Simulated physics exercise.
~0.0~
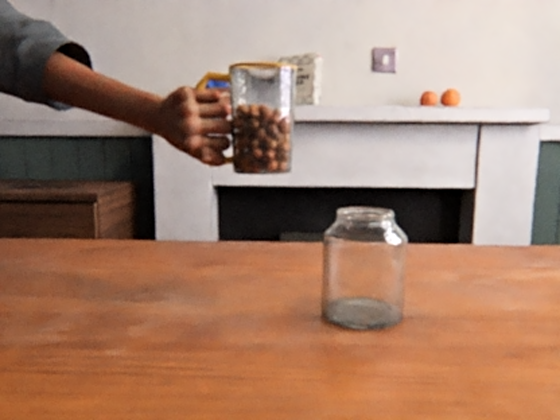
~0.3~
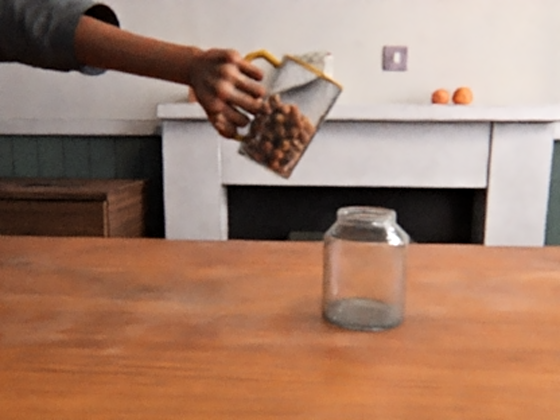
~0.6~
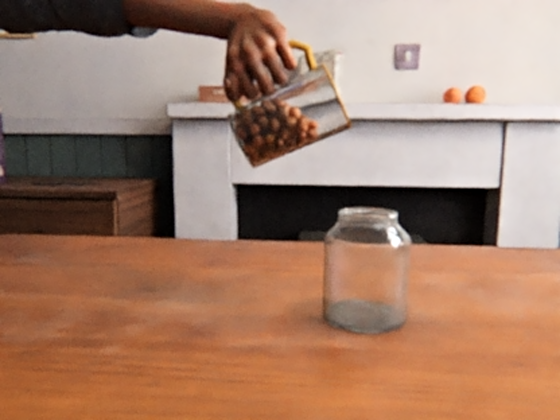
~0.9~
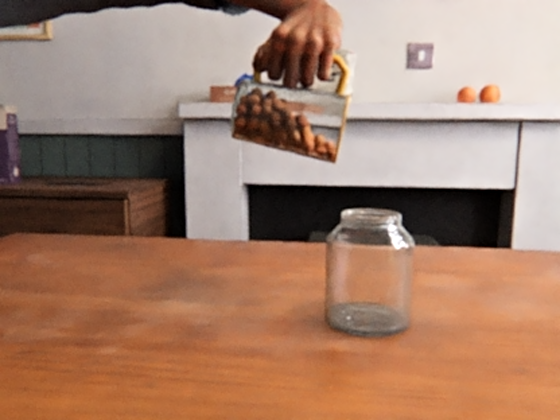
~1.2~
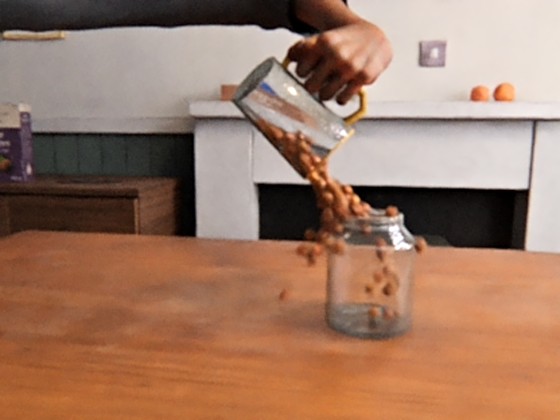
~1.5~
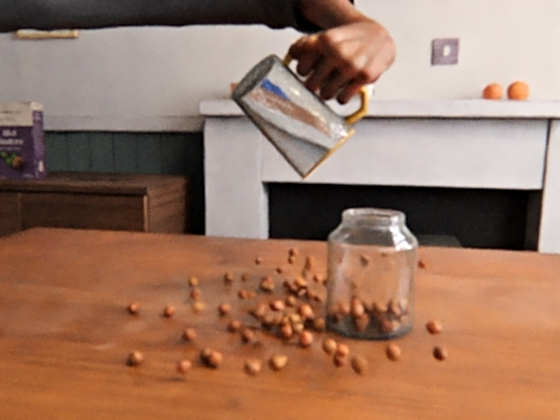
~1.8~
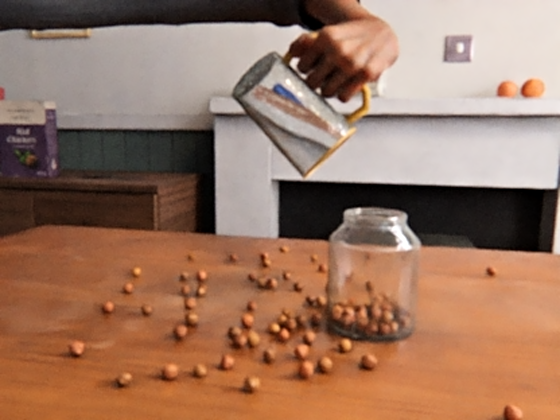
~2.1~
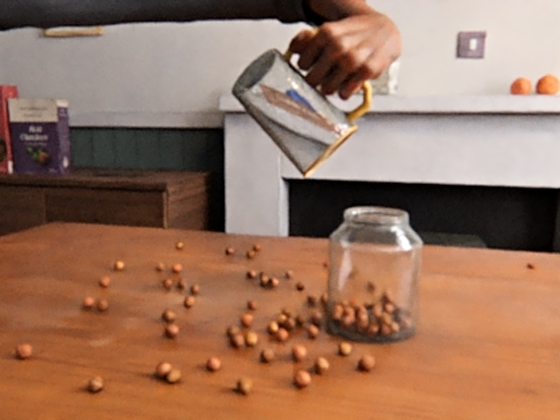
Hazelnuts tumbling from a tilted glass cup held by a hand, some landing in a jar but most scattering across a wooden table.
